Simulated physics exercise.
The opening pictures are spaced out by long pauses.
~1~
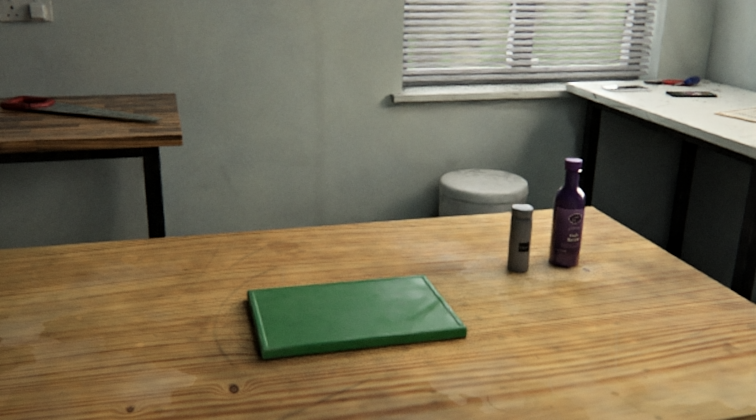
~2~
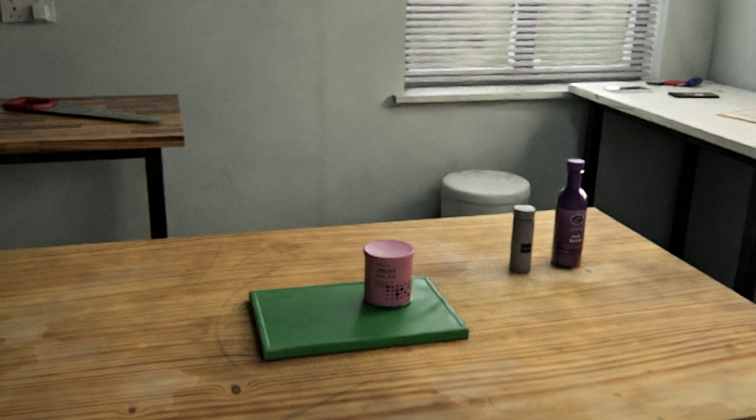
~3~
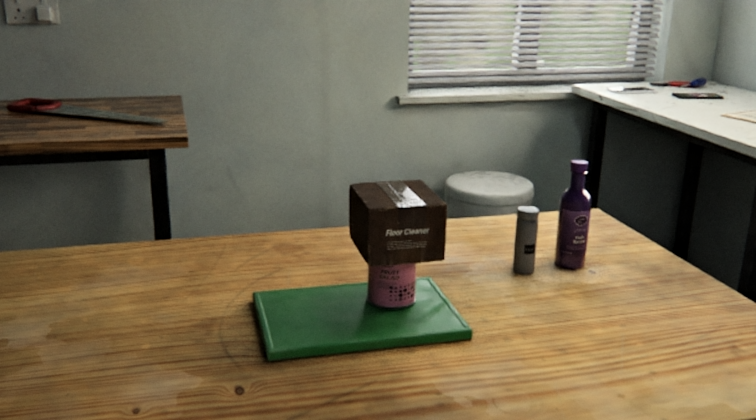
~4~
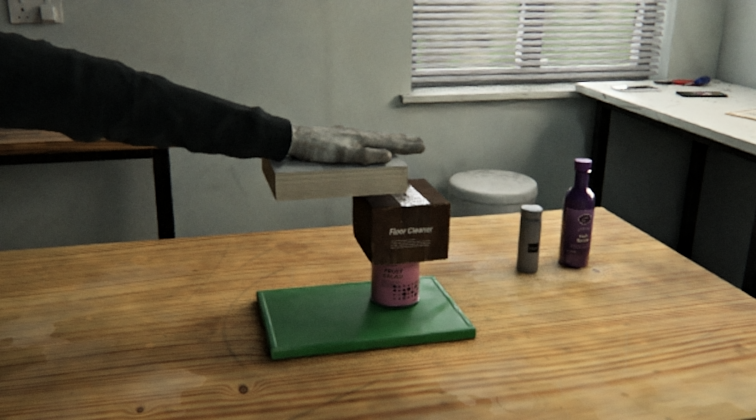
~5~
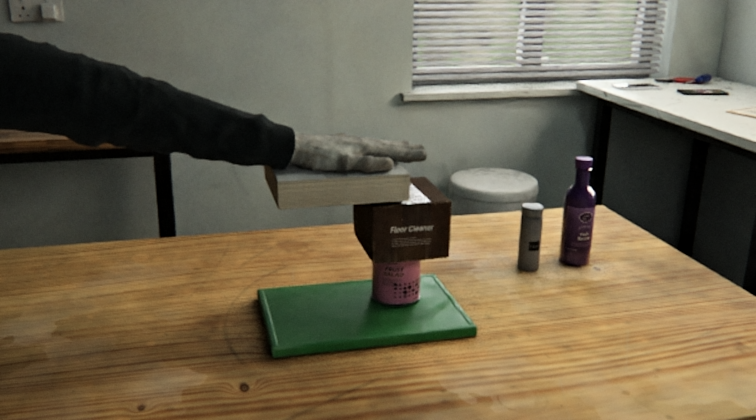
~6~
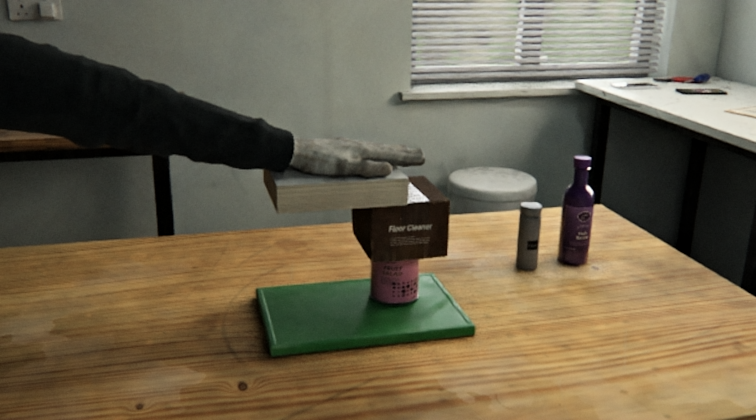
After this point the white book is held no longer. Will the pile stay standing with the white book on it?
No.
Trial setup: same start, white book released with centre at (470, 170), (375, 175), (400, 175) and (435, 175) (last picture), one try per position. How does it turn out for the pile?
Attempt one, the pile falls over; attempt two, it survives; attempt three, it survives; attempt four, it falls over.
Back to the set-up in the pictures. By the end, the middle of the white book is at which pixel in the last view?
It finishes at about (232, 302).
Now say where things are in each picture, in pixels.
In the first frame, the last thing is not in view yet; grey shaker (520, 238).
In the second frame, the last thing is not in view yet; pink tin (388, 274).
In the third frame, the last thing is not in view yet; brown box (396, 221).
The fourth frame shows on its way; white book (331, 168); green tray (361, 313).
The fifth frame shows on its way; white book (334, 176); purple bottle (579, 211).
The sixth frame shows set down, still held; white book (333, 180); grey shaker (529, 236).
Then, 0.30 s on from there, white book now fallen.
Then, 0.70 s on from there, things are still on the move.
Then, 0.80 s on from there, as before.
In the end, fallen, white book; the other 5 unmoved. At the end, from the last picture's camera, white book near (232, 302). The pile gives way.
